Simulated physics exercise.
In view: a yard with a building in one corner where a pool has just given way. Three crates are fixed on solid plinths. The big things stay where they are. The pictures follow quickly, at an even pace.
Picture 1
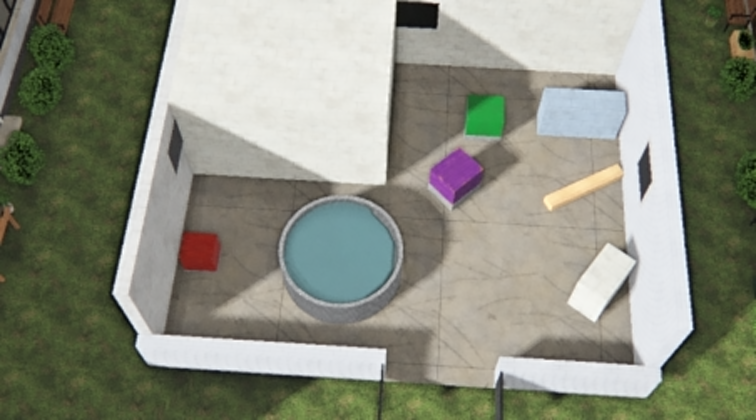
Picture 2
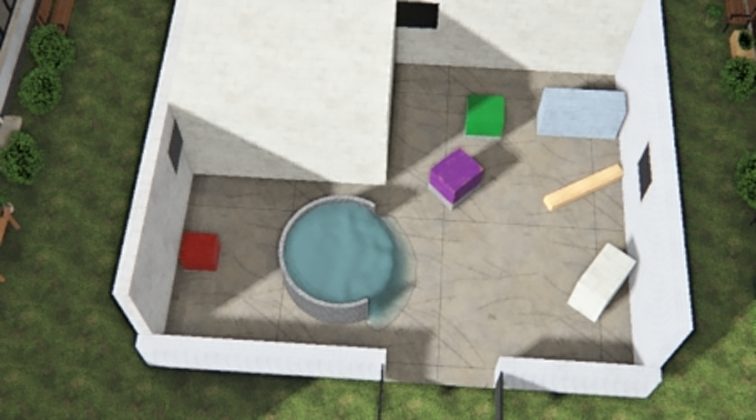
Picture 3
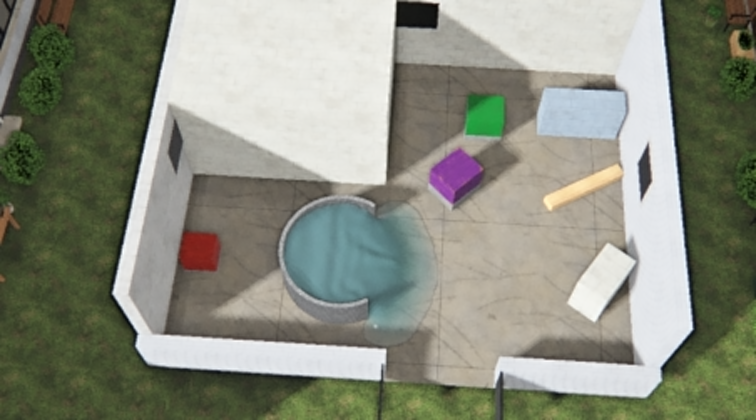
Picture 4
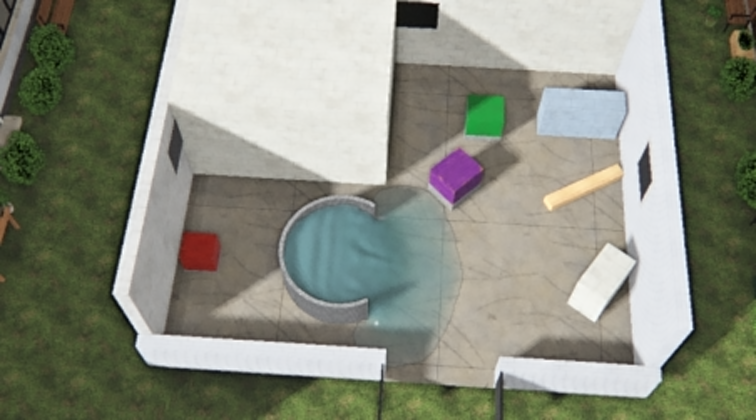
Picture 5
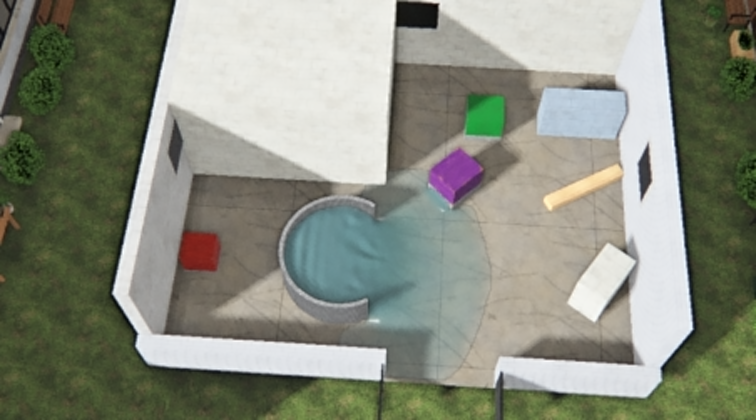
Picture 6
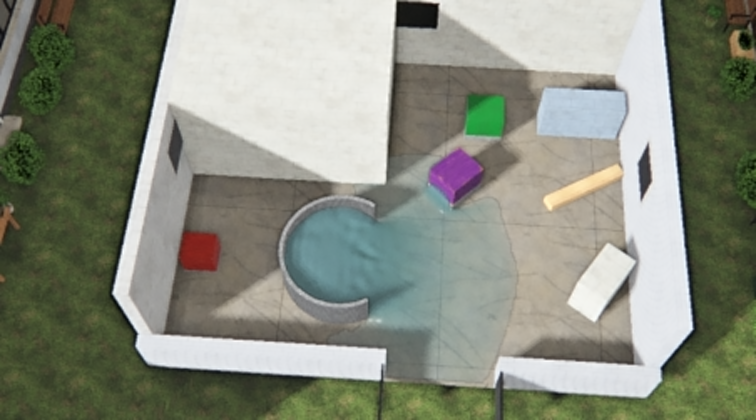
A white-walled yard with a paved floor is seen from high above by a still camera, a pale building filling its upper left corner and grass outside. A round grey pool of blue water stands left of centre, with a red block to its left and purple, green, light blue, tan and white blocks to its right. The pool's right side opens, and water pours out rightward, spreading in a widening sheet across the paving, reaching the purple block and the gap in the lower wall.
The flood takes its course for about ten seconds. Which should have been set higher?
One by one: The purple crate is soaked; the green crate keeps dry; the red crate keeps dry.
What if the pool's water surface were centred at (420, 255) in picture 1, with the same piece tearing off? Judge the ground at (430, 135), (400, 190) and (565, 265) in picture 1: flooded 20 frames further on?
One after the other: Not flooded, clear, flooded.
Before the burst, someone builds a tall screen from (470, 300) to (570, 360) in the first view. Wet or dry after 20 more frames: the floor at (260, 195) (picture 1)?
Verdict: Not flooded.
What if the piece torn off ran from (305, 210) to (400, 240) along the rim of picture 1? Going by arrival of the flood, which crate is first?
The purple one.
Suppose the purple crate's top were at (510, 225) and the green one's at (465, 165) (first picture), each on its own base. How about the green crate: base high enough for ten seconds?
Then: The green crate ends up wet.
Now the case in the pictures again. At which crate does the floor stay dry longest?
I say the one in red.
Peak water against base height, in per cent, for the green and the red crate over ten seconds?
About 70 and 30 per cent.
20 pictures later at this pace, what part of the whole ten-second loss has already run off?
I make it 45 per cent.
A moment on, water covers 45 % of the floor; the purple crate water round its plinth, the green crate water round its plinth, the red crate not reached.
Next, water covers 55 % of the floor; the purple crate water round its plinth, the green crate water round its plinth, the red crate not reached.
Then, water covers 55 % of the floor; the purple crate water round its plinth, the green crate water round its plinth, the red crate not reached.
Later, water covers 70 % of the floor; the purple crate water round its plinth, the green crate water round its plinth, the red crate not reached.
In the end, water covers 95 % of the floor; the purple crate was topped, the green crate stayed above the water, the red crate stayed above the water.
